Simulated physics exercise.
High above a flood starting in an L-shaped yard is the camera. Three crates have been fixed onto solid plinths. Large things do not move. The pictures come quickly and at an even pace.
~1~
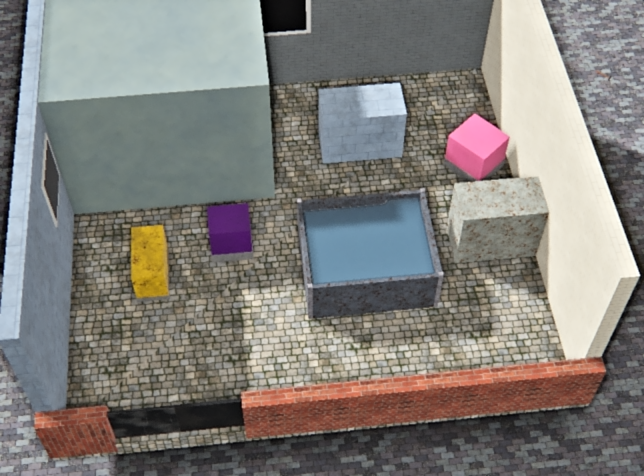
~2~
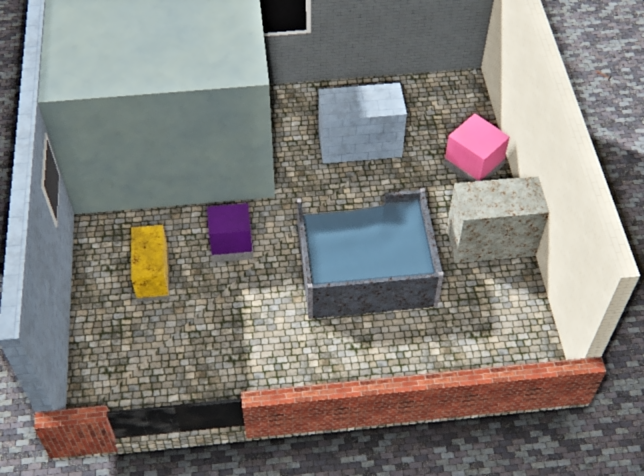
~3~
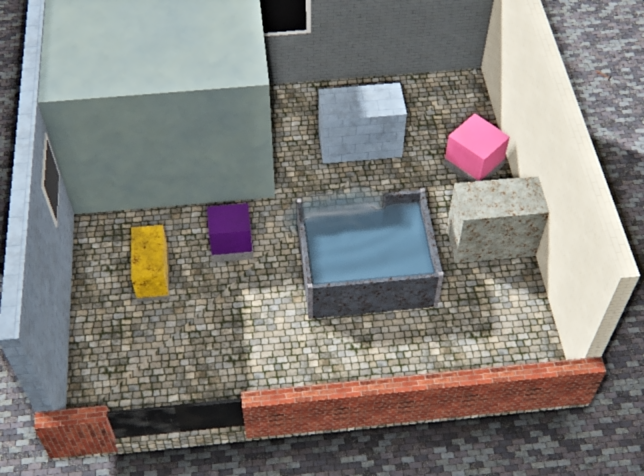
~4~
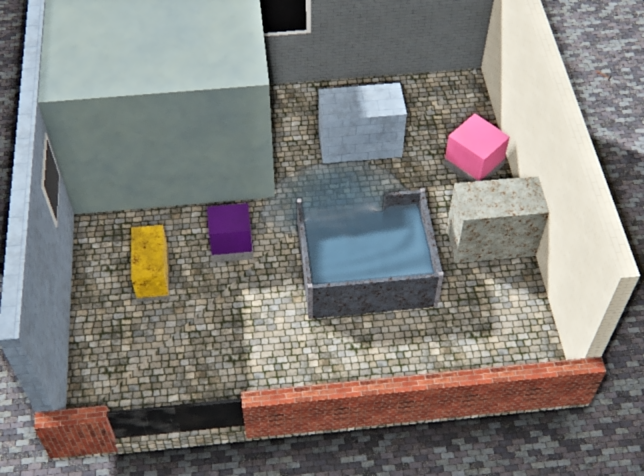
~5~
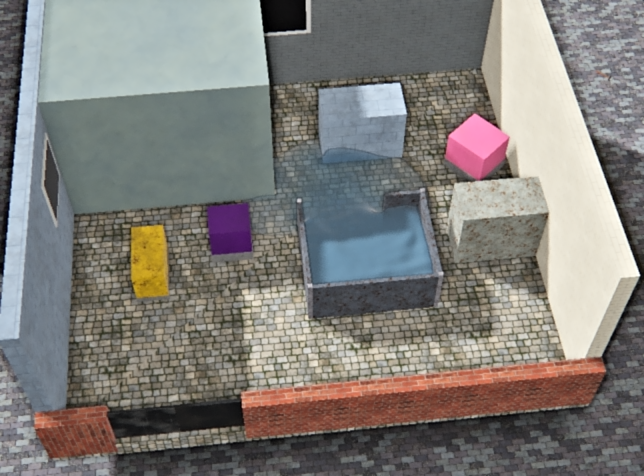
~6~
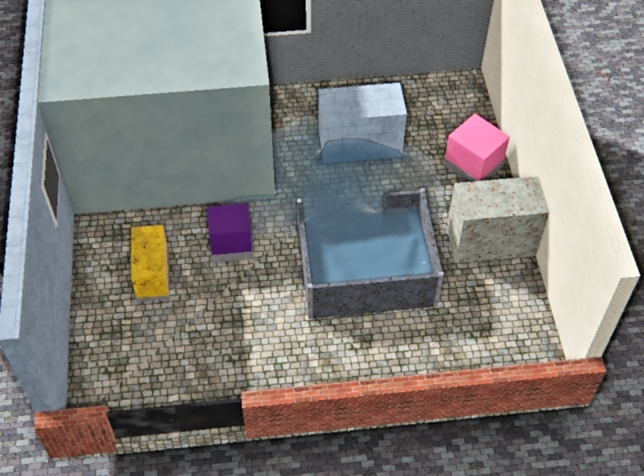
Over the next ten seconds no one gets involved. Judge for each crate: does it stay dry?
Outcome: I expect the purple crate to never get touched; I expect the yellow crate to never get touched; I expect the pink crate to get touched.
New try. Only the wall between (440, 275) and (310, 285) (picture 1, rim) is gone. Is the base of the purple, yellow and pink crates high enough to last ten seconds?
Then the purple crate is untouched, the yellow crate gets flooded and the pink crate is untouched.
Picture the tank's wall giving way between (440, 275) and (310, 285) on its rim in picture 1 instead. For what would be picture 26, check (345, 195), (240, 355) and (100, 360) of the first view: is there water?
Point one: Not reached. Point two: Reached. Point three: Reached.
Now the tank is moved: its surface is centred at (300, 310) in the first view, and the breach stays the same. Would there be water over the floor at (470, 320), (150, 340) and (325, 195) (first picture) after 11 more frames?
First unwetted; next drenched; last drenched.
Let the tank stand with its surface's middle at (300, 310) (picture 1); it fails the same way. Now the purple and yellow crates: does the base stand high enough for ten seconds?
Purple: Overtopped; yellow: Overtopped.
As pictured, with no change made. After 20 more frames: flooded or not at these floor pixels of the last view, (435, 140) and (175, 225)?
Going in order, I'd say drenched for the first and drenched for the second.
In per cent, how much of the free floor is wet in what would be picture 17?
My estimate is close to 40 per cent.
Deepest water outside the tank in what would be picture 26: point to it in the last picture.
Somewhere around pixel (482, 150).
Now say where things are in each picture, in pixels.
Still water in the open tank at (368, 240), in the first picture.
Water pours out on the open tank's far side and has run to a hidden place, in the second picture.
The front is at a hidden place, out from the gap on the open tank's far side, in the third picture.
Water pours out on the open tank's far side and has run to (357, 163), in the fourth picture.
Water pours out on the open tank's far side and has run to (304, 146), in the fifth picture.
The front is at (304, 119), out from the gap on the open tank's far side, in the sixth picture.
A moment on, water covers 20 % of the floor; the purple crate water round its plinth, the yellow crate not reached, the pink crate water round its plinth.
Next, water covers 40 % of the floor; the purple crate water round its plinth, the yellow crate water round its plinth, the pink crate water round its plinth.
Then, water covers 50 % of the floor; the purple crate water round its plinth, the yellow crate water round its plinth, the pink crate water round its plinth.
Later, water covers 60 % of the floor; the purple crate water round its plinth, the yellow crate water round its plinth, the pink crate water round its plinth.
In the end, water covers 85 % of the floor; the purple crate stayed above the water, the yellow crate stayed above the water, the pink crate was topped.
